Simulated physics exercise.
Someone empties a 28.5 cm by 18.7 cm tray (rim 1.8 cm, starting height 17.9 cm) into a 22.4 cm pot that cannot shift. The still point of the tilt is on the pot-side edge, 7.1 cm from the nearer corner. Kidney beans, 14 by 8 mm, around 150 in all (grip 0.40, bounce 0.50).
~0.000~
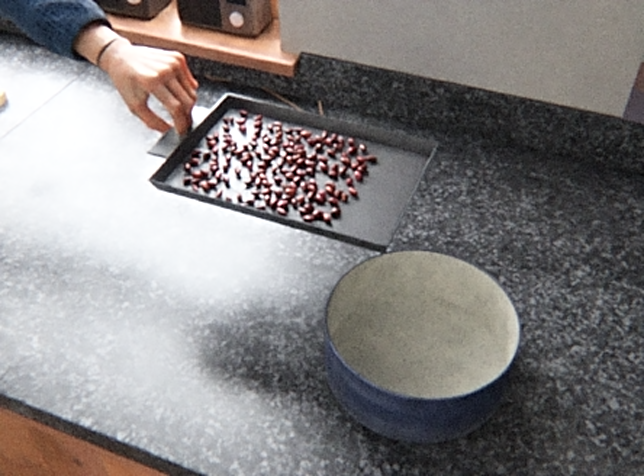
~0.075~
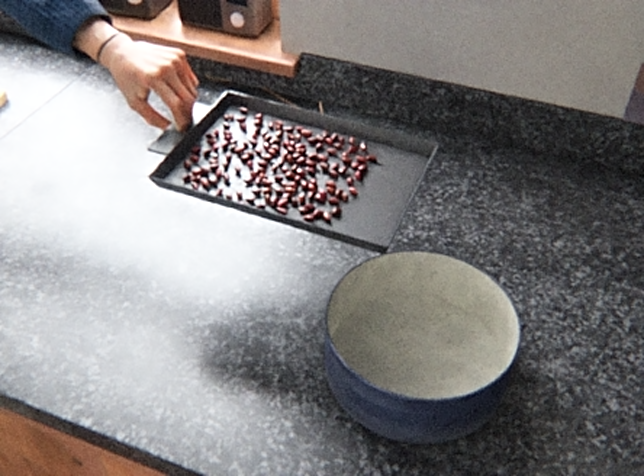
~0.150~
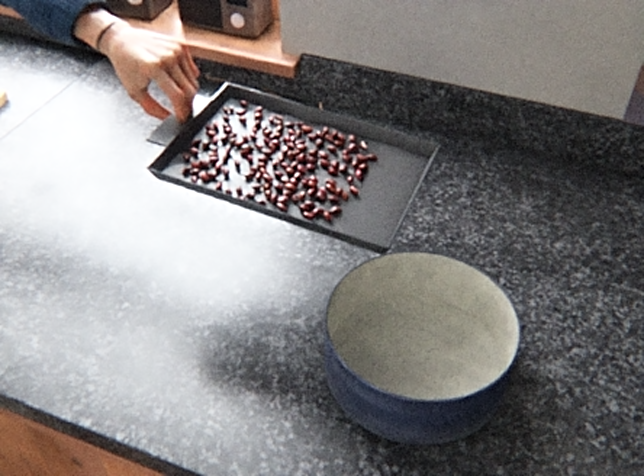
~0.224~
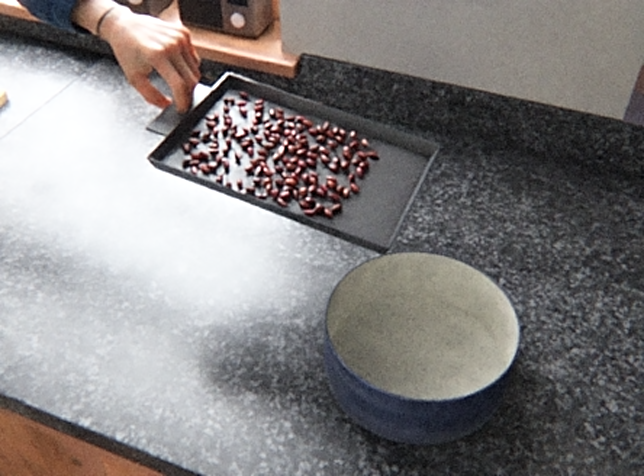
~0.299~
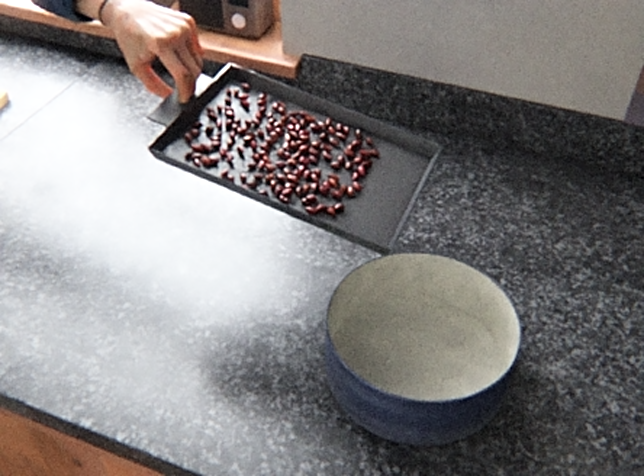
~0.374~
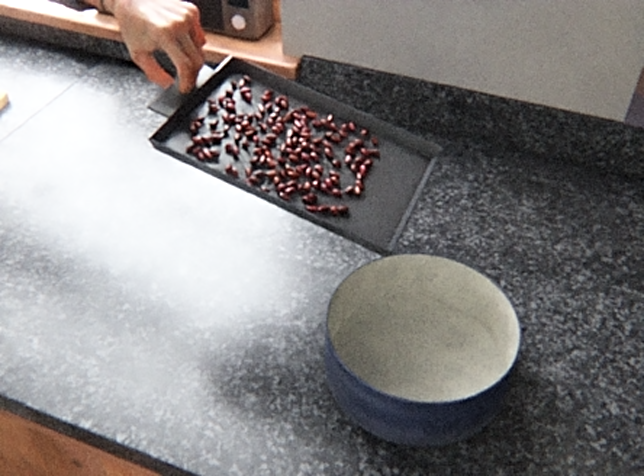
A hand slowly lifts the left end of a dark tray of red beans.
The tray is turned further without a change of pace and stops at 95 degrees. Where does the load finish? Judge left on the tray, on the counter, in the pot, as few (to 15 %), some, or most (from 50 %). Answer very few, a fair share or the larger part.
Tray very few, counter a fair share, pot the larger part.
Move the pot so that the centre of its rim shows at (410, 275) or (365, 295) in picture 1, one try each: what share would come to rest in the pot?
Some 85 and 55 per cent.
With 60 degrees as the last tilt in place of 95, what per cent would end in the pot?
It would be near 10 per cent.
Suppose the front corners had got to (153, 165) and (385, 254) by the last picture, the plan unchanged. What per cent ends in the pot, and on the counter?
Pot 90, counter 10.
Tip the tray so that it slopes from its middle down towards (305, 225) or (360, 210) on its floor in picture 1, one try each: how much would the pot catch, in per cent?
About 65 and 100 per cent.
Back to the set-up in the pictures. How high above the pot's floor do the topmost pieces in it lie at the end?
Some 1.0 cm.
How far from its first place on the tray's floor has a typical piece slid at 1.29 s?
Roughly 14 cm.
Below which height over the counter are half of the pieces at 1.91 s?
Some 18 cm.
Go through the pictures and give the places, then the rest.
The first picture shows tray tilt 0 degrees, front corners at (155, 177) and (385, 241); middle of the pieces at (281, 164); pot at (422, 317).
The second picture shows tray tilt 1 degrees, front corners at (155, 174) and (385, 241); middle of the pieces at (281, 163).
The third picture shows tray tilt 4 degrees, front corners at (154, 166) and (386, 242), lowest corner right back; middle of the pieces at (281, 158).
The fourth picture shows tray tilt 7 degrees, front corners at (154, 156) and (387, 243), lowest corner right back; middle of the pieces at (282, 153).
The fifth picture shows tray tilt 10 degrees, front corners at (155, 146) and (388, 244), lowest corner right back; middle of the pieces at (286, 148).
The sixth picture shows tray tilt 13 degrees, front corners at (156, 137) and (389, 245), lowest corner right back; middle of the pieces at (289, 144); pot at (422, 320). Its pace works out near 40 degrees a second.
After 1.29 s, tilt 51 degrees; the tray holds 95 %, the pot 5 %.
Then, at 1.91 s, tilt 76 degrees; the tray holds 80 %, the pot 10 %.
Then, at 2.57 s, tilt 95 degrees; the tray holds 0 %, the pot 65 %.
By 3.5 s all is still; tray 0 %, counter 35 %, pot 65 %.
